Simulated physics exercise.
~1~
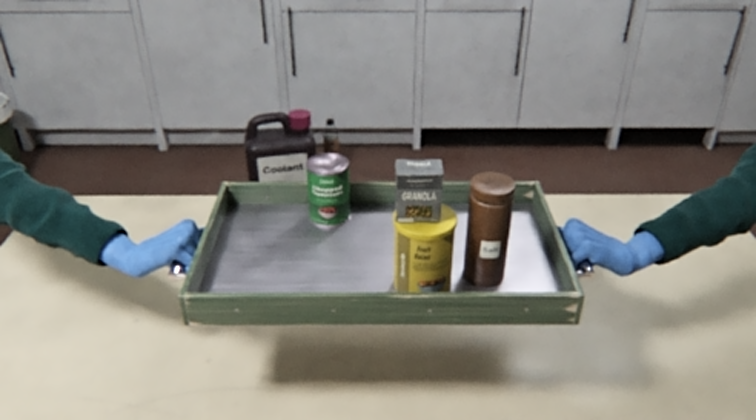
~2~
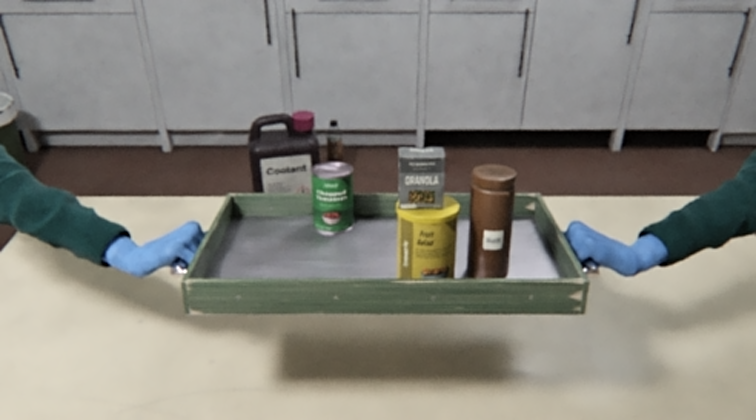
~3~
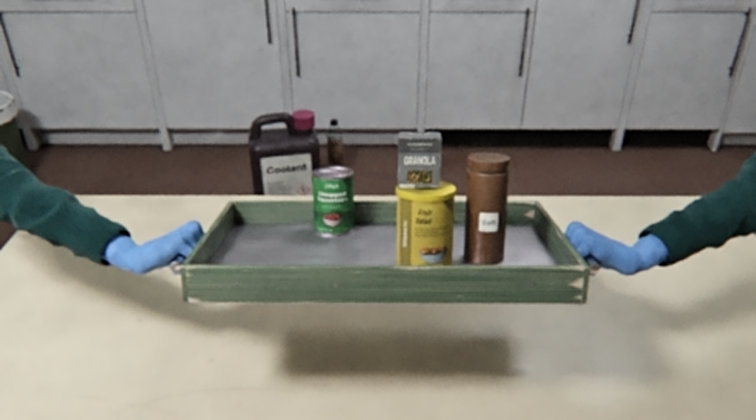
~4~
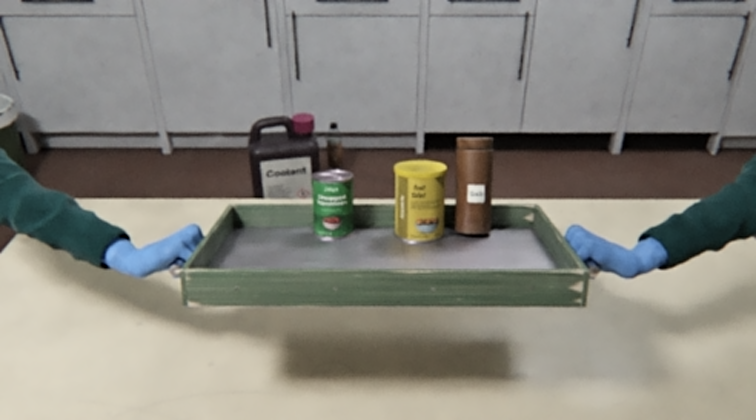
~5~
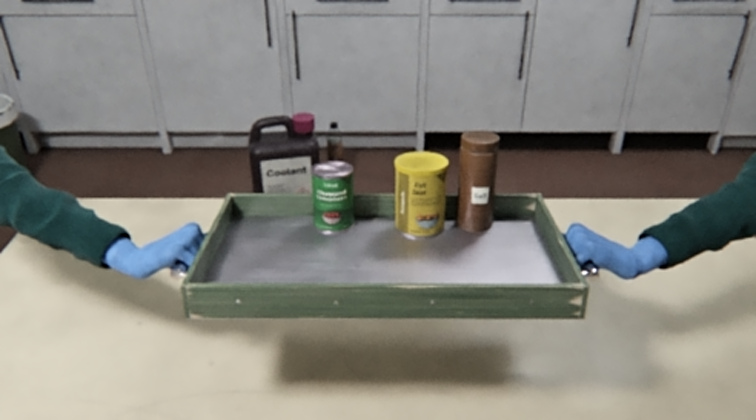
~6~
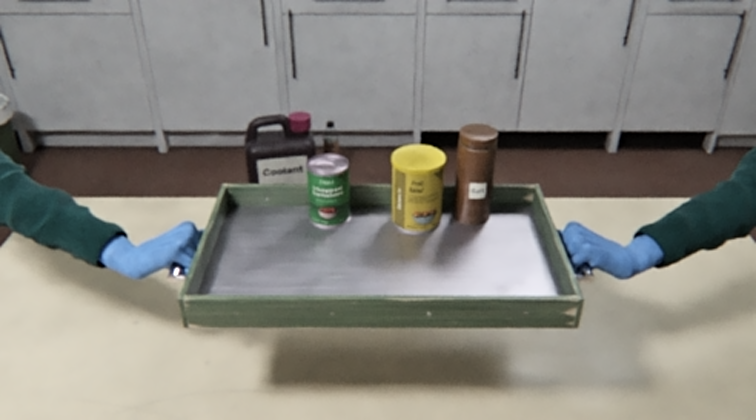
A green-rimmed tray held by two gloved hands tipped away at its far side, and the yellow tin and brown jar slid back while the grey packet went off the far edge; once levelled, the green tin still stood near its starting place.
